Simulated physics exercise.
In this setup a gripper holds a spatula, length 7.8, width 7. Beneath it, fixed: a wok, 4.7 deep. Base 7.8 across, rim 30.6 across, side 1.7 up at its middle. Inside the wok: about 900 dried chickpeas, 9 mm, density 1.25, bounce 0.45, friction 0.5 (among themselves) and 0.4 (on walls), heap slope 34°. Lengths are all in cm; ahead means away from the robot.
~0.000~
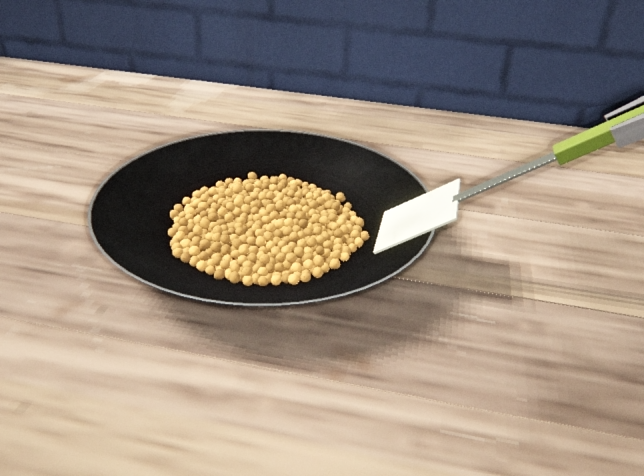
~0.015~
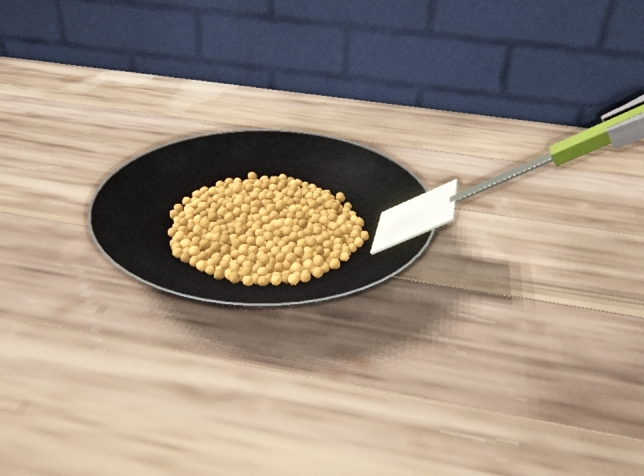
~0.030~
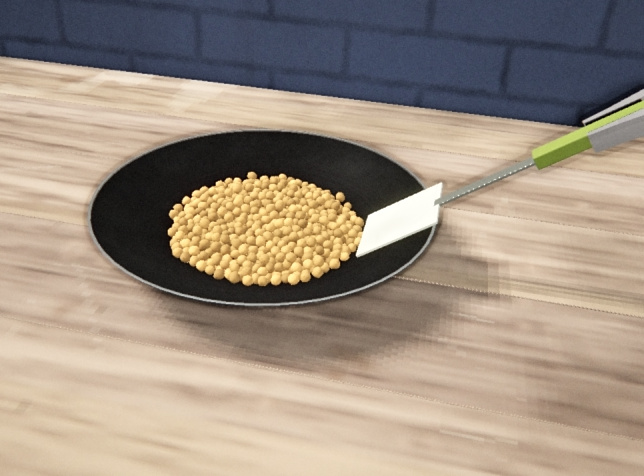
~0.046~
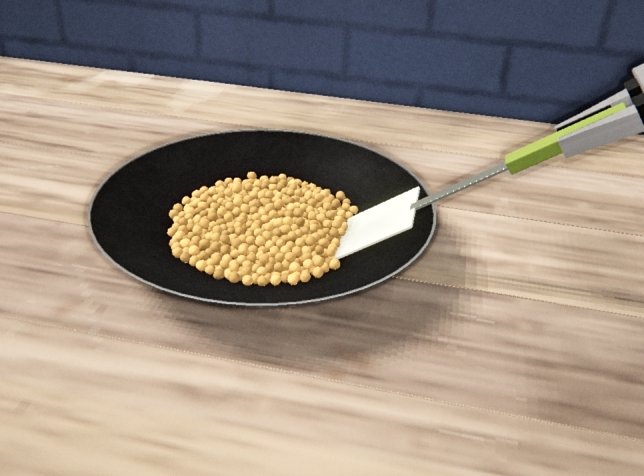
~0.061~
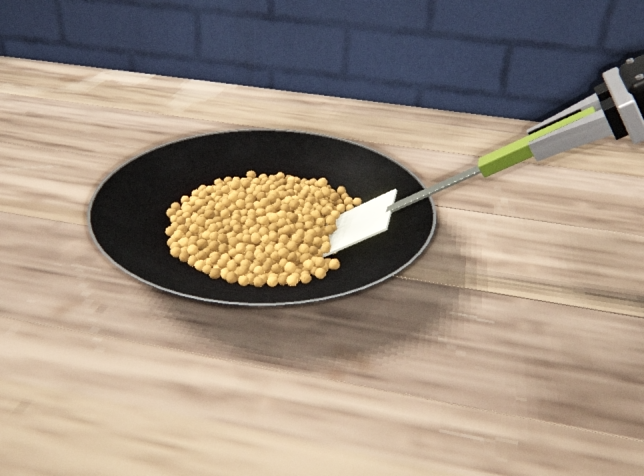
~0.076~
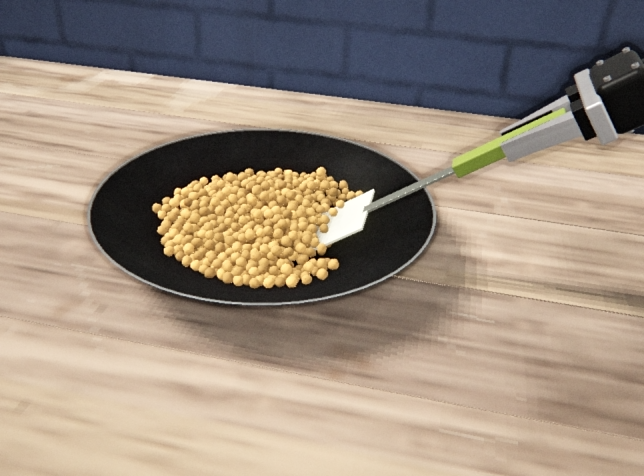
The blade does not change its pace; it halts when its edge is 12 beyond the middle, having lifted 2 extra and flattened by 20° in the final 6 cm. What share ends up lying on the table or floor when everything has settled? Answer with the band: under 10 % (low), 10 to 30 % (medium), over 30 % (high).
High, over 30 %.
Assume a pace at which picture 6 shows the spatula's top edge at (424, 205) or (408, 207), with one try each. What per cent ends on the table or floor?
Near 15 per cent in the first try and near 30 per cent in the second.
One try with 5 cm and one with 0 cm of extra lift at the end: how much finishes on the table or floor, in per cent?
You'd get some 40 per cent with the first setting and some 35 per cent with the second.
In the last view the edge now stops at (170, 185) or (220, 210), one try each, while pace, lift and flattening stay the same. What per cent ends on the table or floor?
Some 35 and 0 per cent.
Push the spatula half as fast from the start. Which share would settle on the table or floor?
Then about 25 per cent.
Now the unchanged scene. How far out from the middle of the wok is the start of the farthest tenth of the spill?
It comes to about 70 cm.
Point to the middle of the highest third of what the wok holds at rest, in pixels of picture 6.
Close to pixel (200, 211).
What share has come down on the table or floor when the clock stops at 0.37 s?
Share at that moment: About 30 %.
After 0.11 s, sloping 36°, highest piece 8 above the table; 900 in the wok.
After 0.15 s, sloping 32°, highest piece 9 above the table; 900 in the wok.
After 0.37 s, sloping 16°, highest piece 8 above the table; 538 in the wok, 277 on the table or floor, 85 on the blade or in flight.
After 1.42 s, sloping 16°, highest piece 5 above the table; 537 in the wok, 363 on the table or floor.
At rest, 537 in the wok, 363 on the table or floor. That is 40 % on the table or floor.
